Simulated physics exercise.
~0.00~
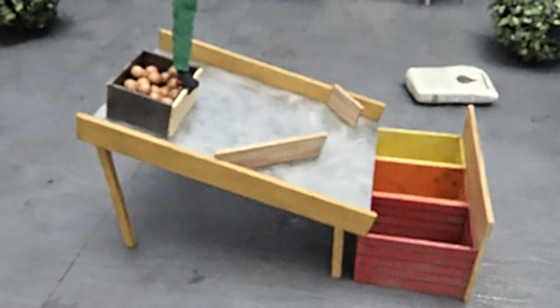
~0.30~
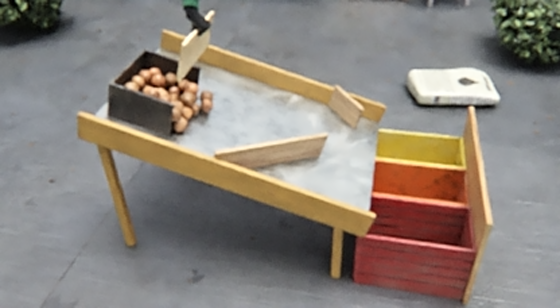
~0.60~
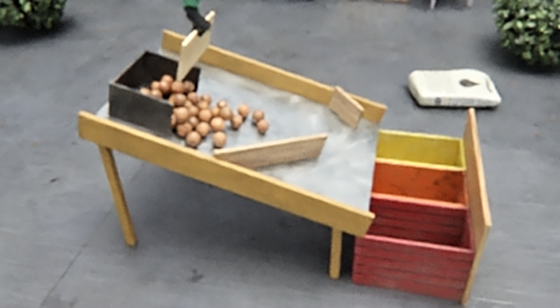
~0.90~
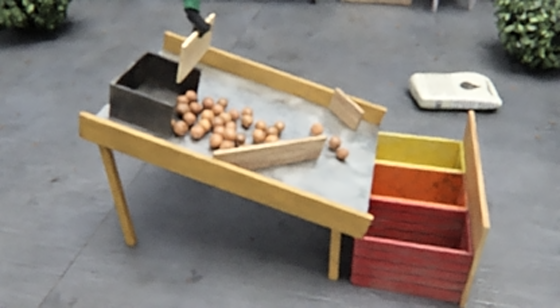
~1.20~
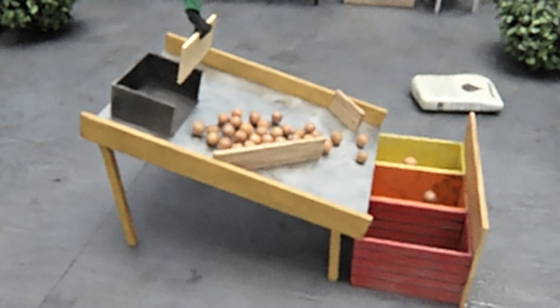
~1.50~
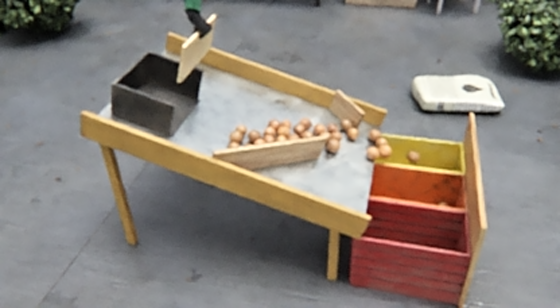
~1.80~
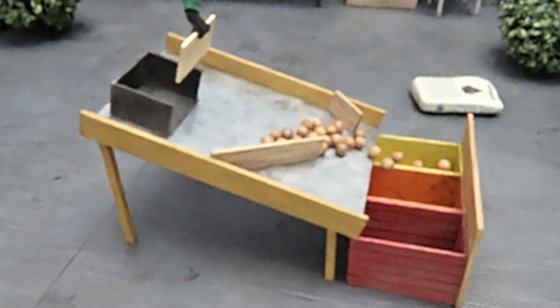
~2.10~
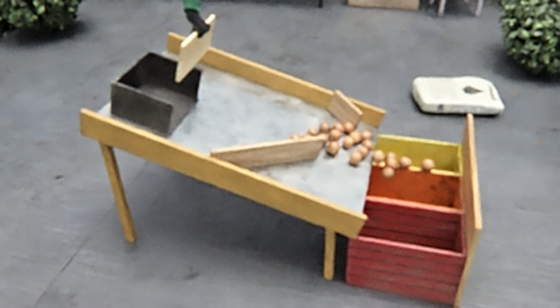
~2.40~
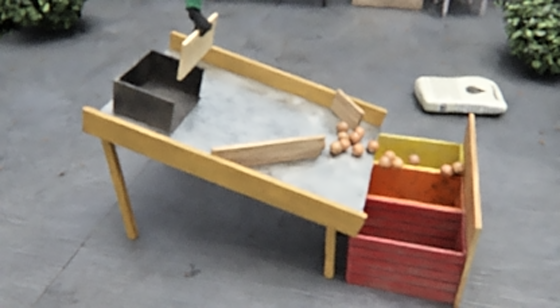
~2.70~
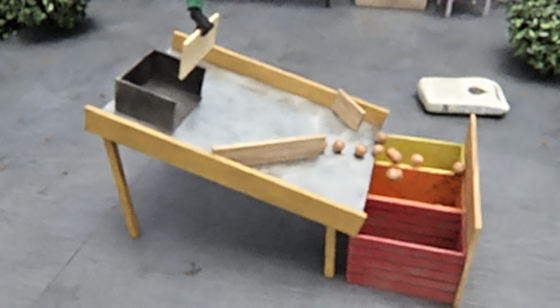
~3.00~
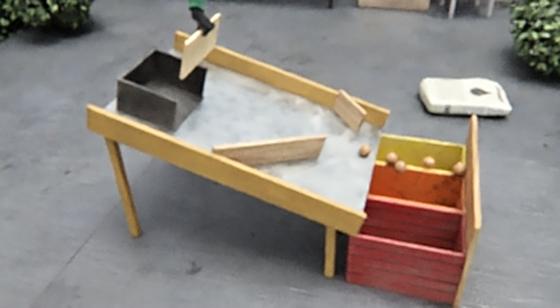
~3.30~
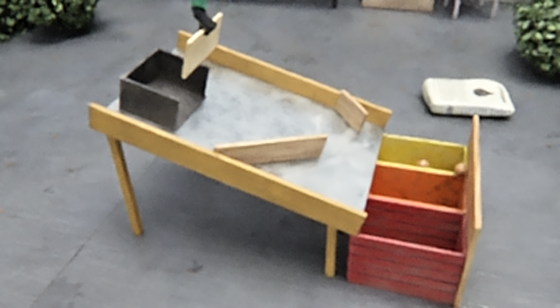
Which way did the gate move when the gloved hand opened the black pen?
The gate moved up, lifted clear of the pen by the gloved hand.
Round brown pieces spilled from a black pen after a dark-gloved hand lifted its gate, rolling right down the sloping table past two angled boards and dropping toward the yellow and orange bins, until the slope was bare and the red tub looked empty.
